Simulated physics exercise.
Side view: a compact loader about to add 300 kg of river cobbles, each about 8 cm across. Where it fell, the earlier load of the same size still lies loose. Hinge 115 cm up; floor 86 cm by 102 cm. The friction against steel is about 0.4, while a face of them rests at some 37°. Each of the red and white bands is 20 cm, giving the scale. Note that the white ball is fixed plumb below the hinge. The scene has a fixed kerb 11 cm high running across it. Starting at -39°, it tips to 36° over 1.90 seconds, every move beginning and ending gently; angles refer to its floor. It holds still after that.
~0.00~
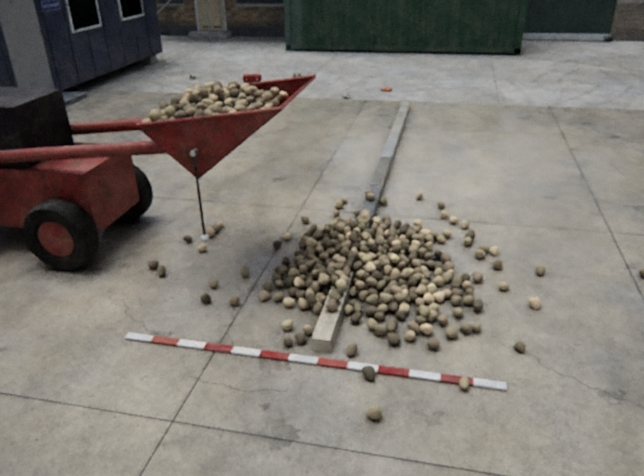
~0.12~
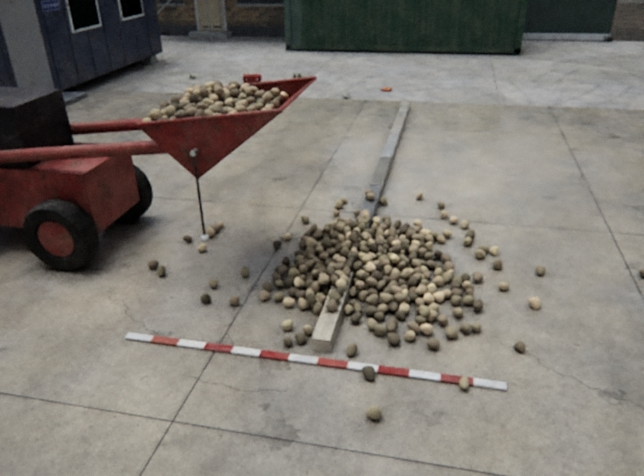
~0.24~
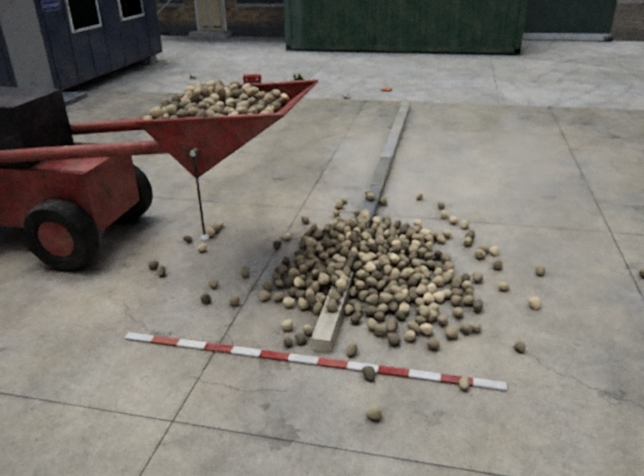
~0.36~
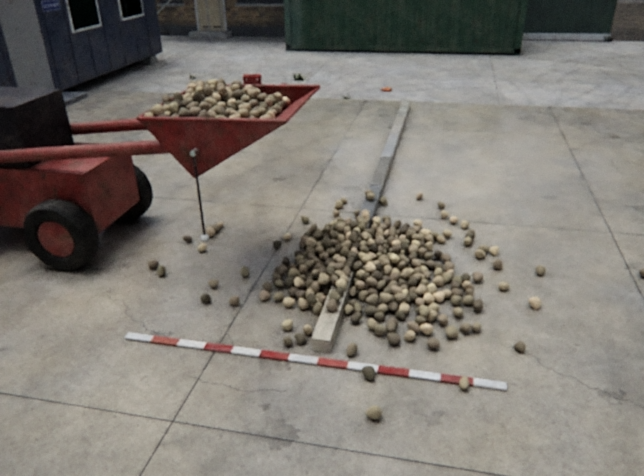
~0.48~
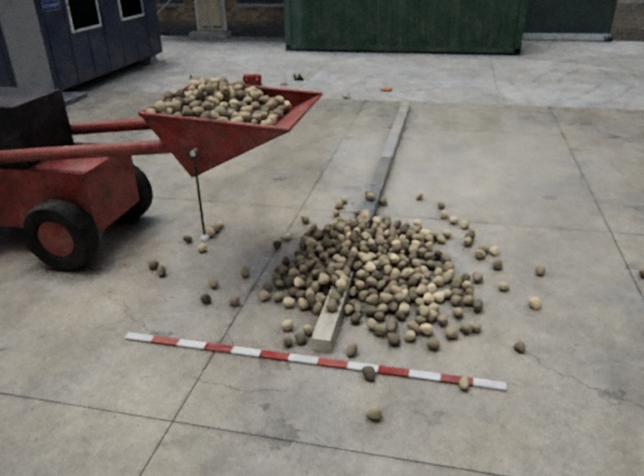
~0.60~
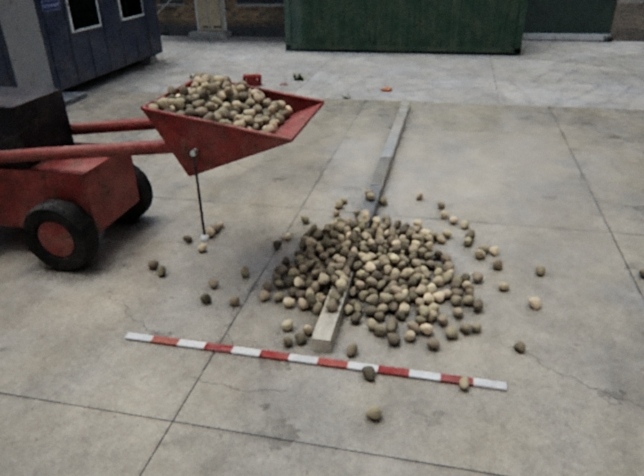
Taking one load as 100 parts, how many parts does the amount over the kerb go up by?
24 parts.
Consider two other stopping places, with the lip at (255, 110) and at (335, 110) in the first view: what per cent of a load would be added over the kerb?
First place: Roughly 5 %; second place: Roughly 90 %.
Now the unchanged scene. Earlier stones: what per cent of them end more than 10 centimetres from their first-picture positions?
10 %.
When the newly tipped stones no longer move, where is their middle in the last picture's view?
The centre sits about (326, 248).
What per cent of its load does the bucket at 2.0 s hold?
That works out to about 35 %.
After 1.4 s the floor is at 24°; in per cent of one load, 100 in the bucket, 45 on this side of the kerb, 57 over the kerb; the foremost stones are at (527, 278).
After 2.0 s the floor is at 36°; in per cent of one load, 34 in the bucket, 110 on this side of the kerb, 59 over the kerb; the foremost stones are at (527, 278).
After 2.3 s the floor is at 36°; in per cent of one load, 3 in the bucket, 126 on this side of the kerb, 73 over the kerb; the foremost stones are at (527, 278).
After 4.9 s the floor is at 36°; in per cent of one load, 0 in the bucket, 121 on this side of the kerb, 80 over the kerb; the foremost stones are at (527, 278). Net gain over the kerb, 24.
